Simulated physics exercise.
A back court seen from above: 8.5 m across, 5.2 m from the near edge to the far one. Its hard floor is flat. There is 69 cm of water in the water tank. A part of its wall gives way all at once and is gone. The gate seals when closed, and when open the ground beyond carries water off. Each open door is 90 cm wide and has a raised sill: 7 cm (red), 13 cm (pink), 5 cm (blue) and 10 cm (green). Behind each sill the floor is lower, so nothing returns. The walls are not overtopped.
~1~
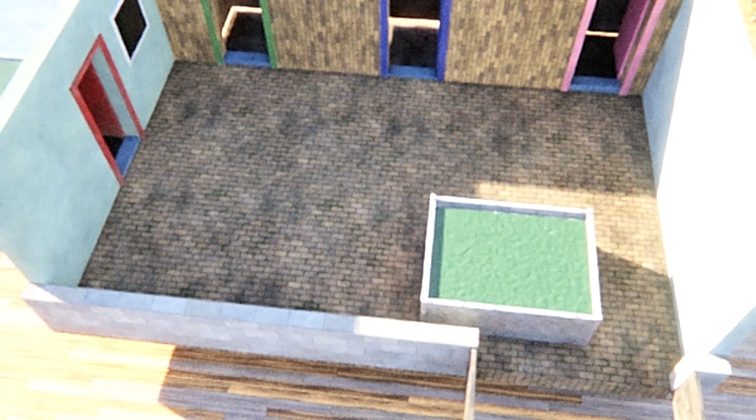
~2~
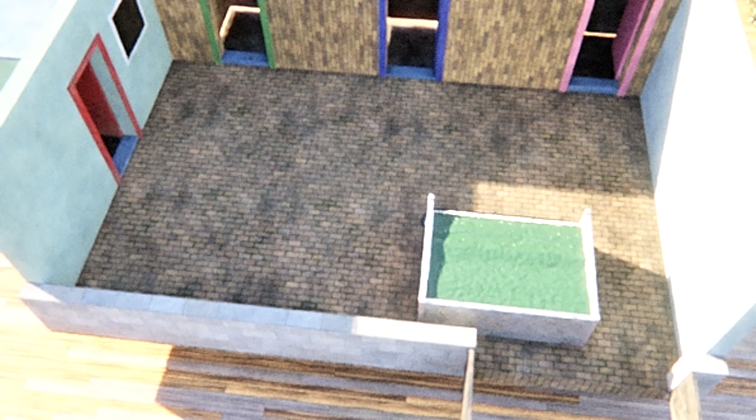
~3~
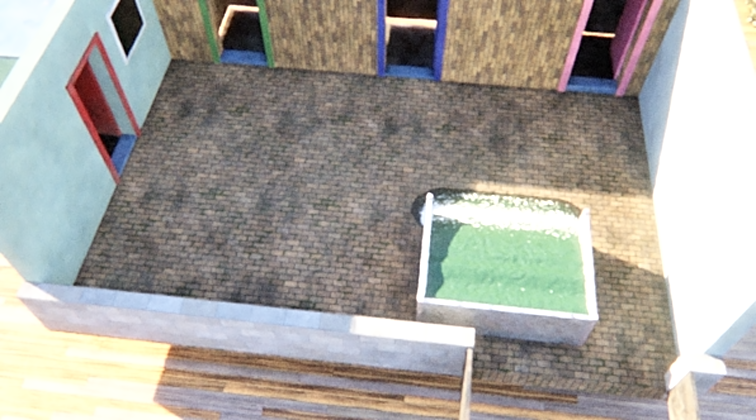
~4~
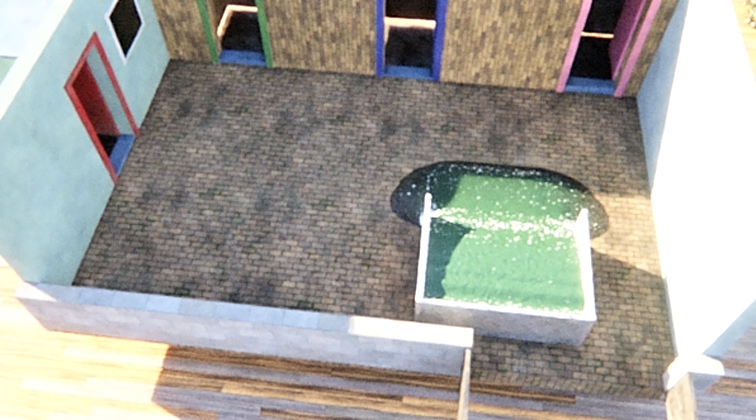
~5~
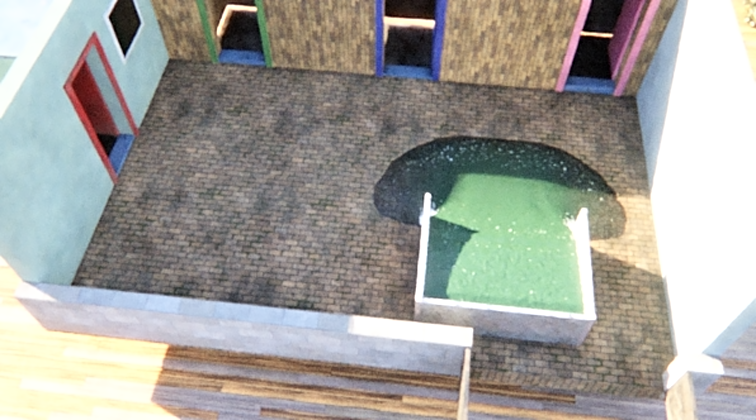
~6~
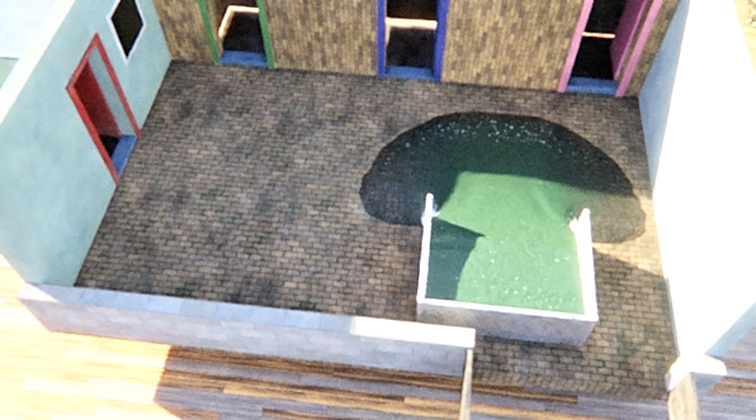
Green water pours from a white-walled tank at the lower right of a brown brick courtyard, seen from high above, with a pale wall and red-framed doorway at left and green, blue and pink doorways along the back. The tank's far wall vanishes all at once, and water surges out in a foaming, speckled band. It spreads backward and sideways across the floor in a widening dark, rounded sheet, while the view barely shifts.
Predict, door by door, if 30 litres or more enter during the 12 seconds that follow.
Door by door: At the red door it stays under the limit; at the pink door it exceeds the limit; at the blue door it passes the limit; at the green door it stays under the limit.
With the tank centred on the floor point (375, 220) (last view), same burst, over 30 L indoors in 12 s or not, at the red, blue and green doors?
Then: Red under, blue past it, green below.
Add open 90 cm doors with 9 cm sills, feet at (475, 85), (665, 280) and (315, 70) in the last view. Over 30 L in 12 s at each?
In that order: Past it, not over, under.
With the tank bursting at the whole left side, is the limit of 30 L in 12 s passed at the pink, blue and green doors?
Then: Pink under, blue below, green over.
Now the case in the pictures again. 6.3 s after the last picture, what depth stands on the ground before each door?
In cm: Red 7, pink 6, blue 6, green 6.
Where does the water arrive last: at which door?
The red one.
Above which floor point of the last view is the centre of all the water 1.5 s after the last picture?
Near (502, 170).
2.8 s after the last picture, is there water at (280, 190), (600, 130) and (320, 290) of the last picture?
In turn: Dry, flooded, dry.
Then, 0.7 s after the last picture water covers 35 % of the floor and is deepest (40 cm) near (504, 92); red door not reached, pink door 22 cm at the sill, 2 L in, blue door 13 cm at the sill, 6 L in, green door not reached.
Then, 1.5 s after the last picture water covers 40 % of the floor and is deepest (40 cm) near (638, 103); red door not reached, pink door 28 cm at the sill, 36 L in, blue door 20 cm at the sill, 68 L in, green door not reached.
Then, 2.8 s after the last picture water covers 45 % of the floor and is deepest (22 cm) near (627, 102); red door not reached, pink door 21 cm at the sill, 106 L in, blue door 13 cm at the sill, 138 L in, green door 7 cm at the sill, 0 L in.
Then, 6.3 s after the last picture water covers 80 % of the floor and is deepest (12 cm) near (678, 376); red door 7 cm at the sill, 2 L in, pink door 6 cm at the sill, 122 L in, blue door 6 cm at the sill, 170 L in, green door 6 cm at the sill, 0 L in.
Then, 11.3 s after the last picture water covers 95 % of the floor and is deepest (8 cm) near (64, 309); red door 5 cm at the sill, 3 L in, pink door 3 cm at the sill, 122 L in, blue door 3 cm at the sill, 171 L in, green door 5 cm at the sill, 0 L in.
